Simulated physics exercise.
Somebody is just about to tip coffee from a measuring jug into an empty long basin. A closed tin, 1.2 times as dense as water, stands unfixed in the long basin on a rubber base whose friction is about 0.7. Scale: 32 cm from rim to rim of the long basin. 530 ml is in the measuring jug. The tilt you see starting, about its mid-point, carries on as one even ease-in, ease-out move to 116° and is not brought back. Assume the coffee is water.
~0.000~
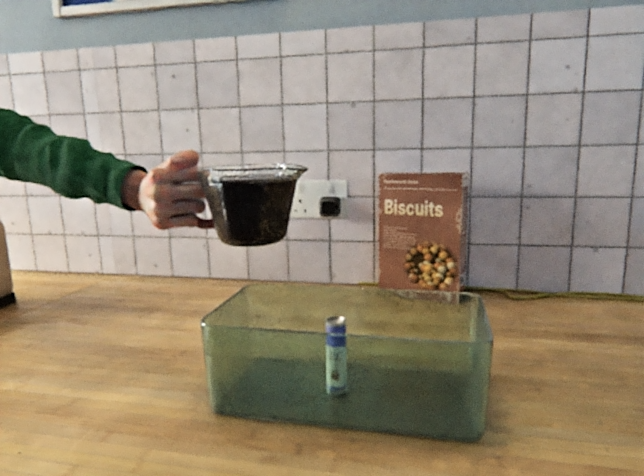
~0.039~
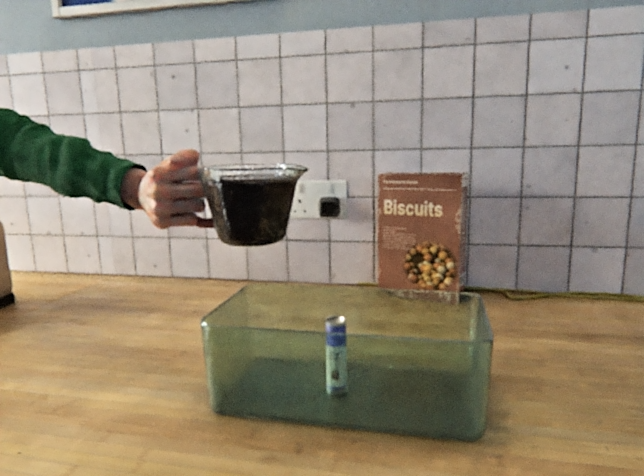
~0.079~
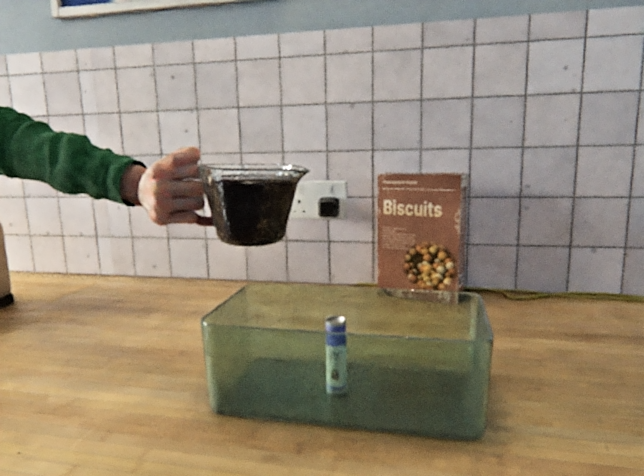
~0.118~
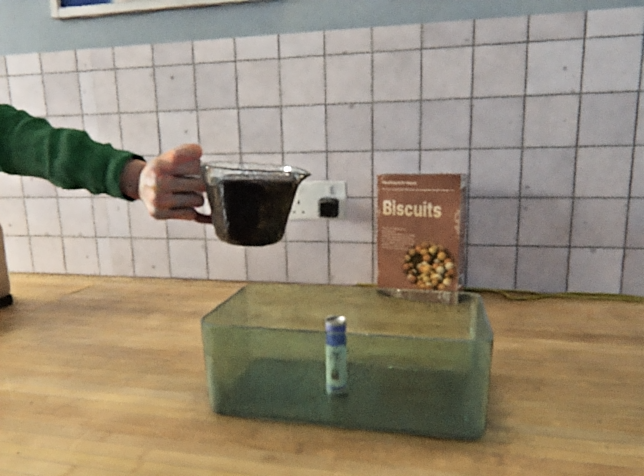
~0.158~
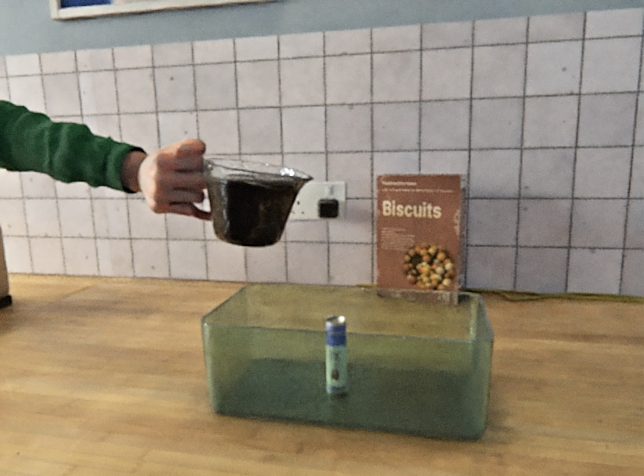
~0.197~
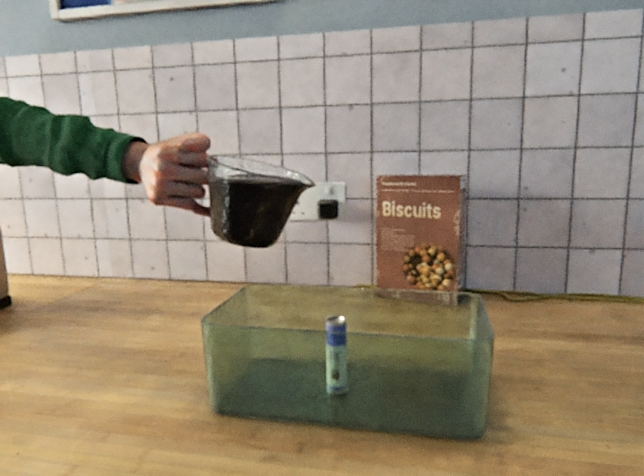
At the start, a hand in a green sleeve holds a glass jug of dark liquid level above a long, clear greenish basin with a small blue-topped cylinder, a Biscuits box standing behind. The hand then slowly tilts the jug, its spout dipping slightly to the right, while everything else stays still.
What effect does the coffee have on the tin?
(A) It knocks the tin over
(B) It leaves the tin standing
Answer: A.
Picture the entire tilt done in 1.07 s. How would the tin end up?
After the tilt, the tin is still standing.
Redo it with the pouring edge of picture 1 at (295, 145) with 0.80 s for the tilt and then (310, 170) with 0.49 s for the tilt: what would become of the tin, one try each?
The tin overturns the first time and overturns the second time.
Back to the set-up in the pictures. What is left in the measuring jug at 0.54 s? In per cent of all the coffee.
I'd estimate some 48 % remains.
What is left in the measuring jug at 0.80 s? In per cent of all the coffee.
Around 2 percent of it.
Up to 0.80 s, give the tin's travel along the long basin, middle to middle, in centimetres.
Around 1 cm.
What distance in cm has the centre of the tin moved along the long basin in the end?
Shift of tin centre: Approx. 7.5 cm.
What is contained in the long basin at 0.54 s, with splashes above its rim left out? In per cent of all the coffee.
Fraction in basin: Approx. 22%.
Then, 0.54 s in, the tilt is 82° and 47 per cent is still to pour; the tin stands where it began.
Then, 0.80 s in, the tilt is 115° and 2 per cent is still to pour; the tin stands 1 cm from where it began.
Then, 1.06 s in, the tilt is 116° and 0 per cent is still to pour; the tin lies on its side.
Then, 1.35 s in, the tilt is 116° and 0 per cent is still to pour; the tin lies on its side.
Finally, the tin lies on its side.
